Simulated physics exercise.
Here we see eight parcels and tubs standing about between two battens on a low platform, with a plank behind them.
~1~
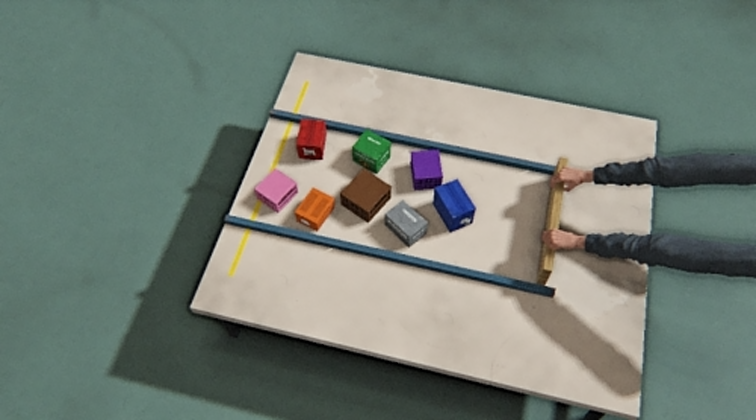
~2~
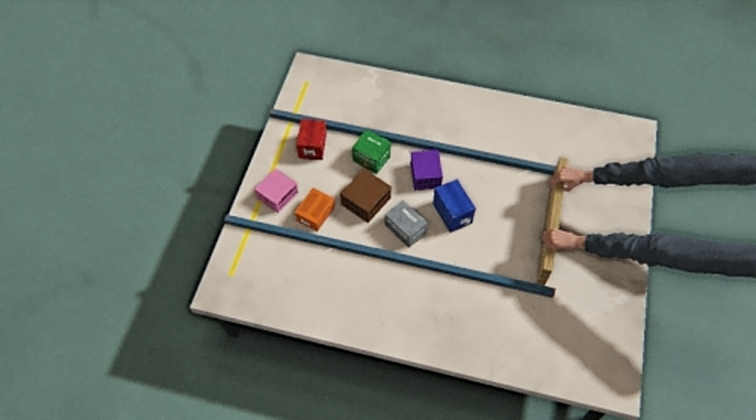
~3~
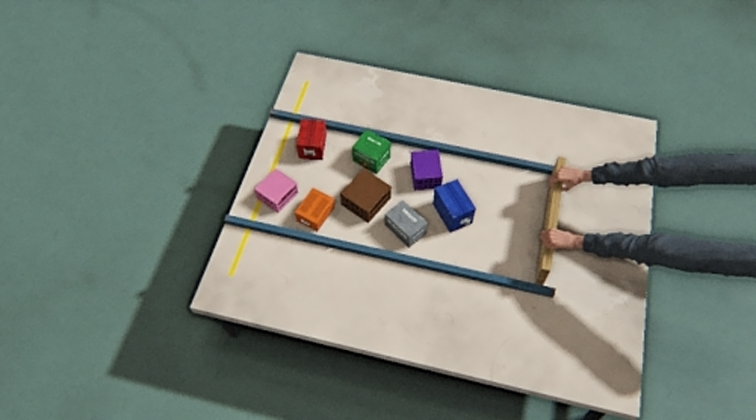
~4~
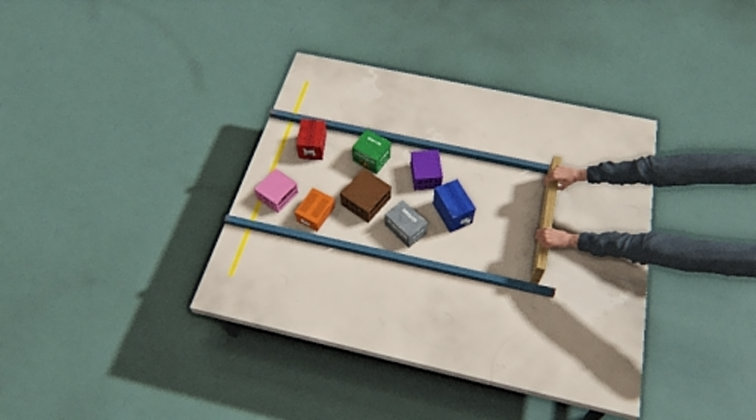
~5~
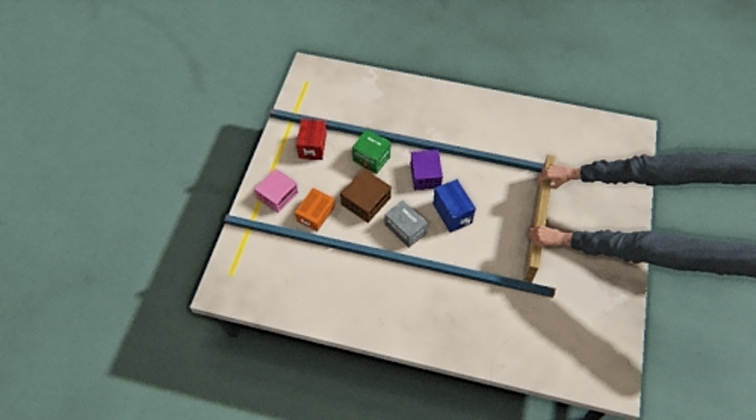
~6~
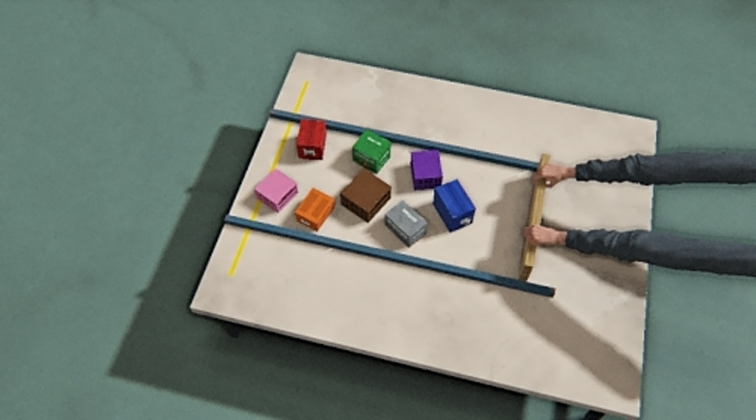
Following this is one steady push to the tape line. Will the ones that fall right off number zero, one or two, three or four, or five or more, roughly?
They will number five or more.
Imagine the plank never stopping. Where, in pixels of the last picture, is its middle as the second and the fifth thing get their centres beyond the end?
First: Around (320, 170). Next: Around (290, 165).
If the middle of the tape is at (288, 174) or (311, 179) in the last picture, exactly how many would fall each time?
Counts per try: 5 and 2.
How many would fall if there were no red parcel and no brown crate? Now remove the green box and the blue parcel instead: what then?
Counts - first: 3, second: 4.
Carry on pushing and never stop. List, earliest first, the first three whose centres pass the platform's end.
I'd say the pink crate leads, followed by the red parcel, then the orange tote.
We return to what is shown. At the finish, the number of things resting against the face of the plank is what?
That number would be 3.
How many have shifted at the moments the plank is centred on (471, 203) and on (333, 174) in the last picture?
Tally: First 1; then 8.
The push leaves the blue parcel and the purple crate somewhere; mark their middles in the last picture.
Close to (260, 158); the other close to (271, 132).
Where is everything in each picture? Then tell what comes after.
In the first frame, pink crate (277, 191); red parcel (312, 140); orange tote (315, 210); plank (552, 220); tape (272, 170).
In the second frame, red parcel (312, 140); green box (372, 152).
In the third frame, orange tote (315, 210); grey box (406, 224).
In the fourth frame, pink crate (277, 191); purple crate (426, 170).
In the fifth frame, red parcel (312, 140); brown crate (366, 196).
In the sixth frame, pink crate (277, 191); red parcel (312, 140); orange tote (315, 210); plank (535, 217); tape (272, 170).
A little later, none off yet; pink crate at rest near (277, 191); red parcel at rest near (312, 140); orange tote at rest near (315, 210).
When it is over, the number that fall off is five or more; down, brown crate, green box, orange tote, red parcel and pink crate.
